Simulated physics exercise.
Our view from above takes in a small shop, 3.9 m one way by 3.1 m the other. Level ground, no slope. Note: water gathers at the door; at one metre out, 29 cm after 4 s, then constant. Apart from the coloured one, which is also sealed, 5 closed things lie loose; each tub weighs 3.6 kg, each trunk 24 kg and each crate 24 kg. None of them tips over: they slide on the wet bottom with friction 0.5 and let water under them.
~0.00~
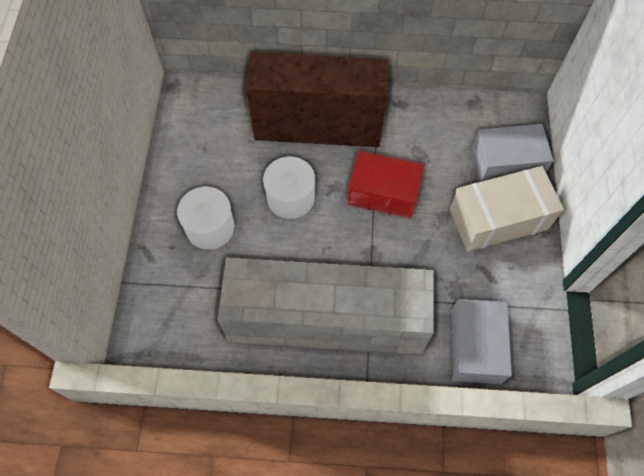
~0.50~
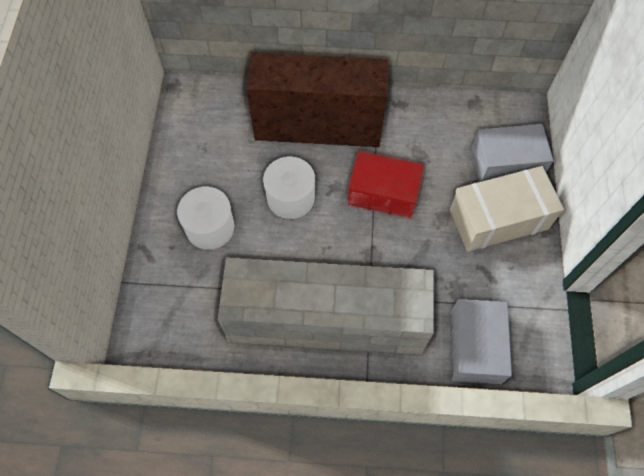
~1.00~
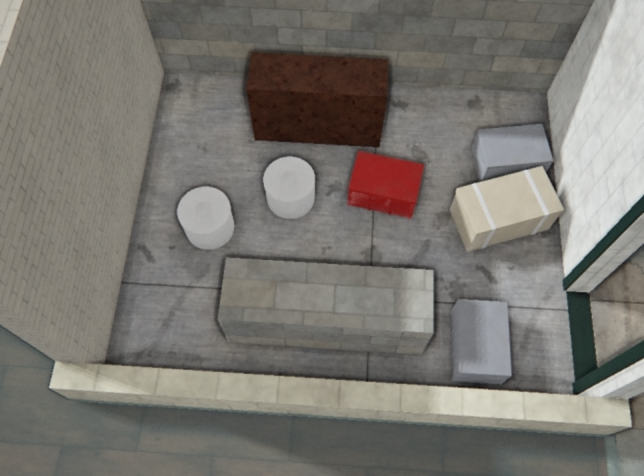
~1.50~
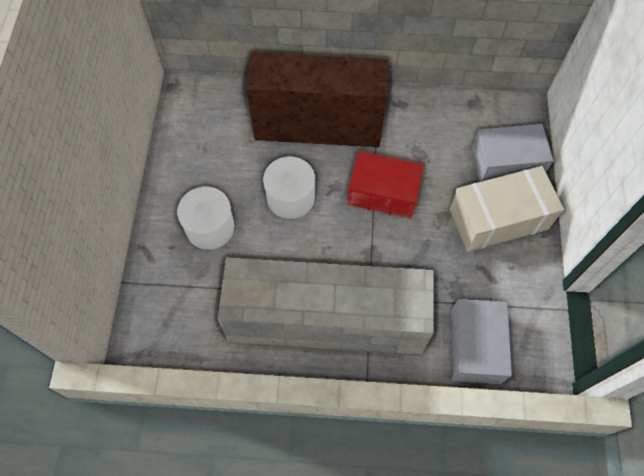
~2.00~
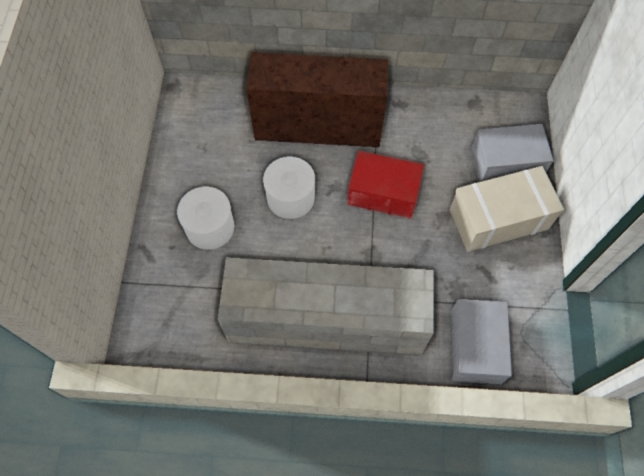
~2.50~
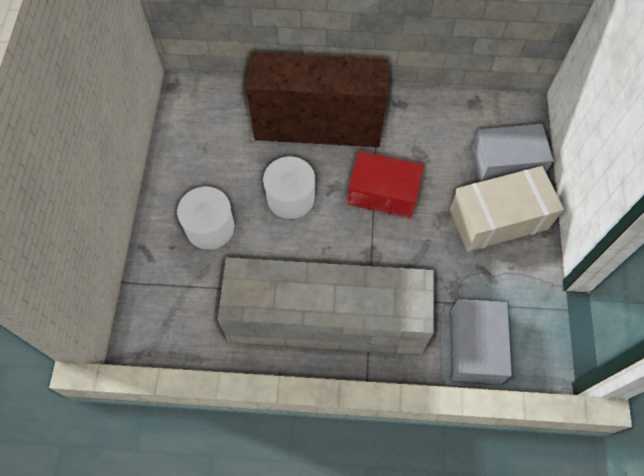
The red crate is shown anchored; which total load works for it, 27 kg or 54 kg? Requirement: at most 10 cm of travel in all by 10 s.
Only the upper figure is adequate.
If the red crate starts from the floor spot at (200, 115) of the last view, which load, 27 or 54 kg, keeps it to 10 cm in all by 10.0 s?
Short answer: Heavier load only.
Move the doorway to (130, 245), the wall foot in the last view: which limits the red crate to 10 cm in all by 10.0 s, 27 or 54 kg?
Lab note: Upper mass required.
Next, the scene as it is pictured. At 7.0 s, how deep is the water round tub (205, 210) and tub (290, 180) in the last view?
Some 9 cm at the first, some 5 cm at the second.
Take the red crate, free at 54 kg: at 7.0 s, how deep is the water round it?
Around 8 cm.
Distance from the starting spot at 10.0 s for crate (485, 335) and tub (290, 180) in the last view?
30 cm, 120 cm.
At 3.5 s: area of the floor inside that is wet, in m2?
I'd put it close to 2.5 m2.
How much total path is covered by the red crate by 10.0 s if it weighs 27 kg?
It would cover some 40 cm all told.
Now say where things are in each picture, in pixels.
In the first frame, the red crate at (387, 176) rests on the ground; 0.0 m2 under water; 0 of 6 have shifted.
In the second frame, the red crate at (387, 176) rests on the ground; water covers 0.0 m2; 0 of 6 have shifted.
In the third frame, the red crate at (387, 176) rests on the ground; 0.0 m2 under water; 0 of 6 have shifted.
In the fourth frame, the red crate at (387, 176), on the bottom; water covers 0.0 m2; 0 of 6 have shifted.
In the fifth frame, the red crate at (387, 176) rests on the ground; 0.2 m2 under water; 0 of 6 have shifted.
In the sixth frame, the red crate at (387, 176), on the bottom; water covers 0.6 m2; 0 of 6 have shifted.
After 3.5 s the red crate would be 0 cm from its start with 27 kg and 0 cm from its start with 54 kg; 1 cm of water round it then.
After 4.5 s the red crate would be 0 cm from its start with 27 kg and 0 cm from its start with 54 kg; 4 cm of water round it then.
After 7.0 s the red crate would be 30 cm from its start with 27 kg and 0 cm from its start with 54 kg; 8 cm of water round it then.
After 10.0 s the red crate would be 35 cm from its start with 27 kg and 0 cm from its start with 54 kg; 13 cm of water round it then.
